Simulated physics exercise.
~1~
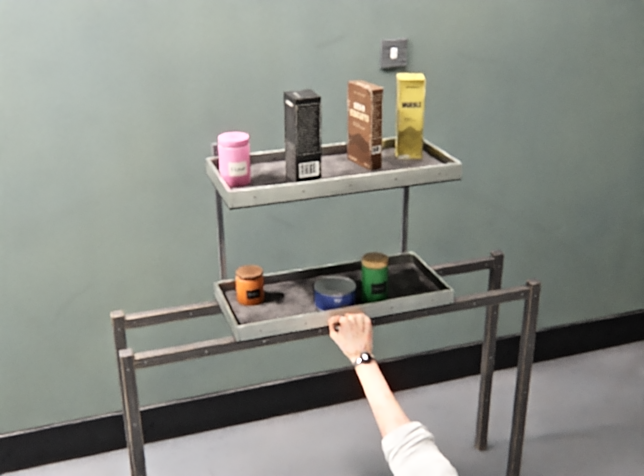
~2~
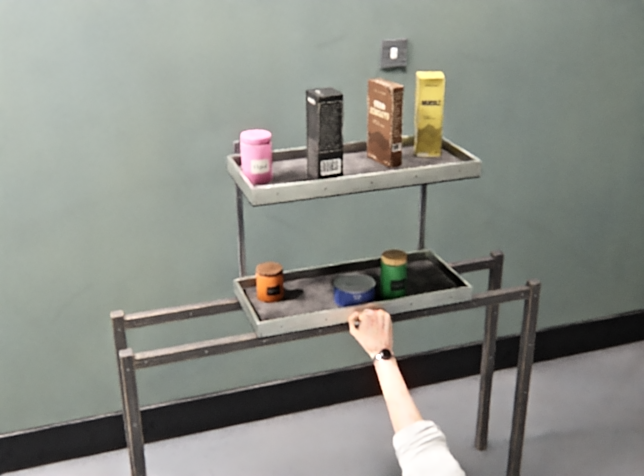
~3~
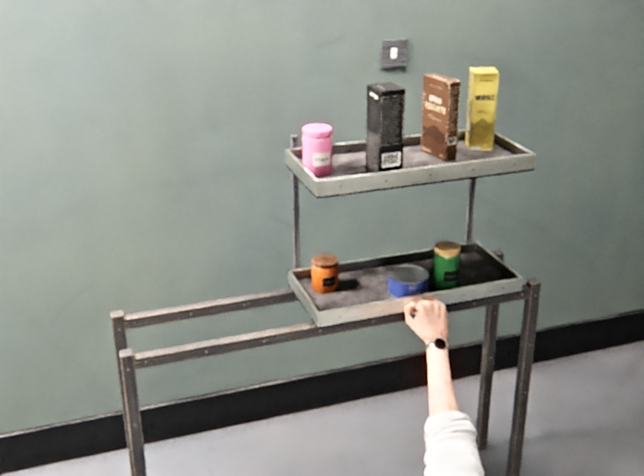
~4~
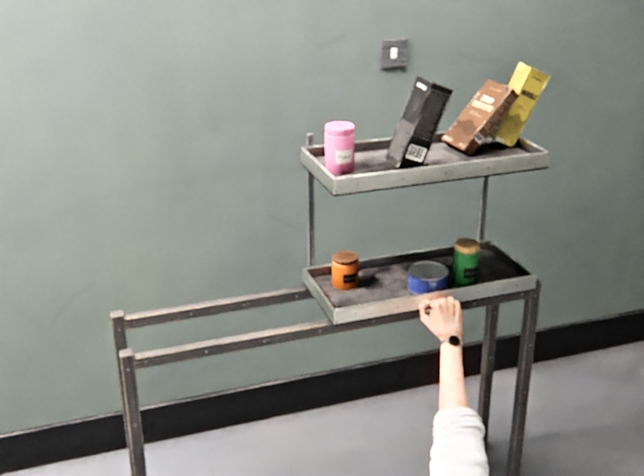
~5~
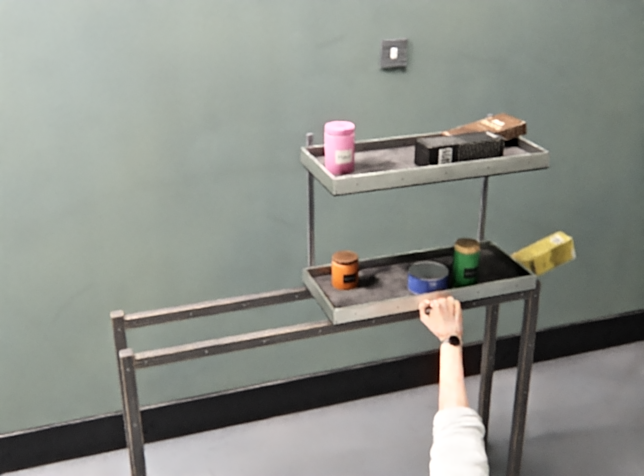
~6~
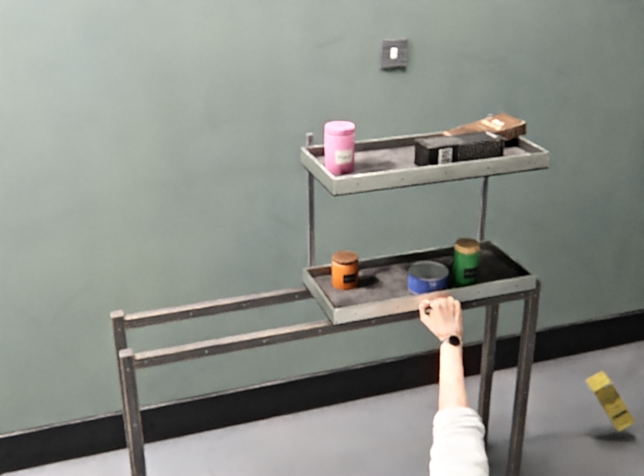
A hand sliding a two-tier tray right until it stops, three upper-shelf cartons toppling and the yellow one falling to the floor.
